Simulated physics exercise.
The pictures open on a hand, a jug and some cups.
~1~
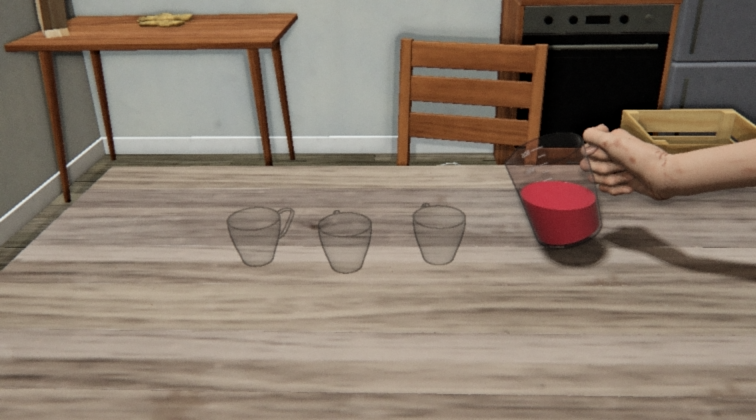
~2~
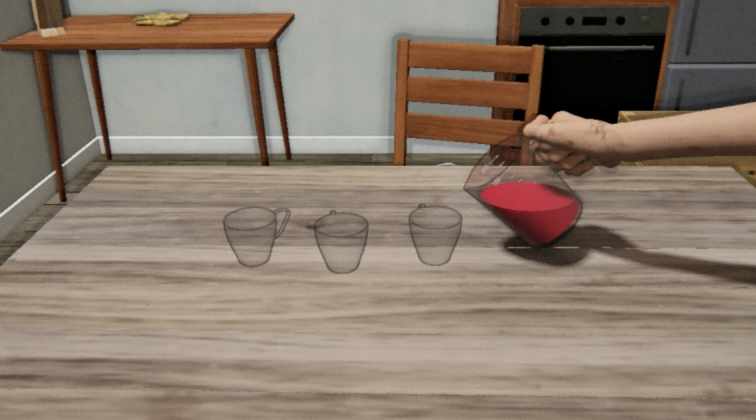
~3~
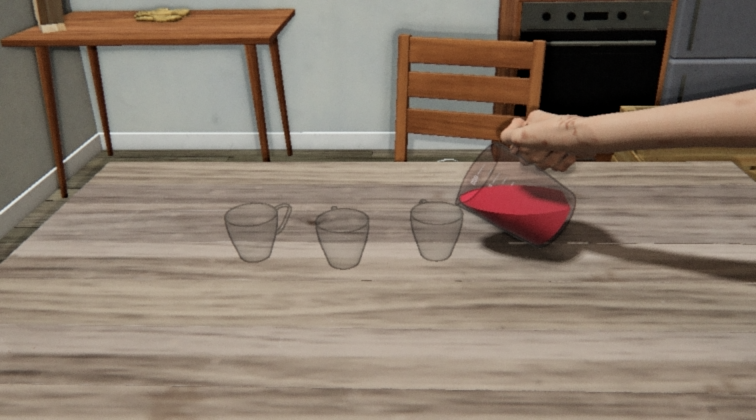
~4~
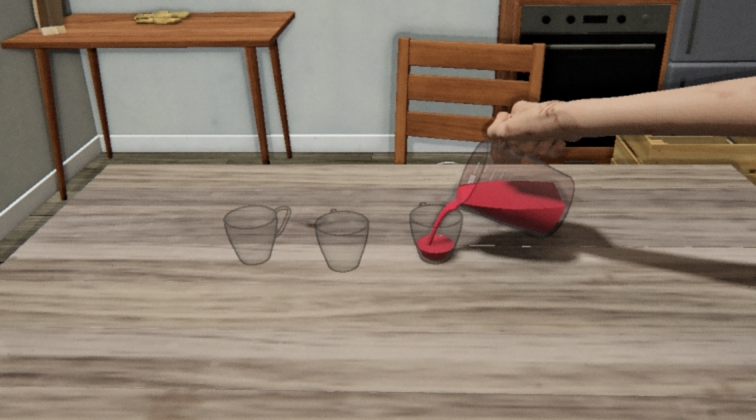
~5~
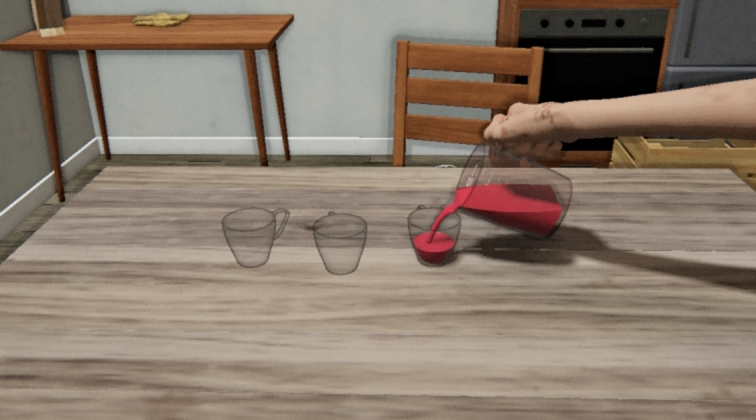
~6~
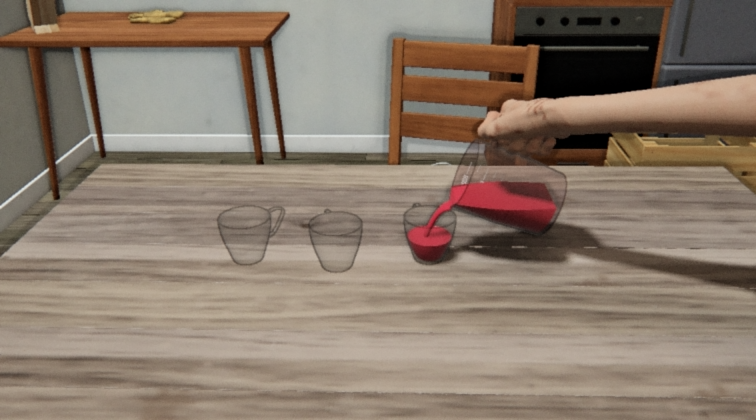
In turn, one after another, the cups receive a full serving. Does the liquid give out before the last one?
The last one misses out.
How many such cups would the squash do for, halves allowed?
Roughly 2.0.
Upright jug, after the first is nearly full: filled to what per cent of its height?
About 25 in a hundred.
Next, the first is about two thirds full.
After that, the first is done and the jug has about half of its load.
Finally, the jug is empty with two filled and the next at about a quarter of a serving.
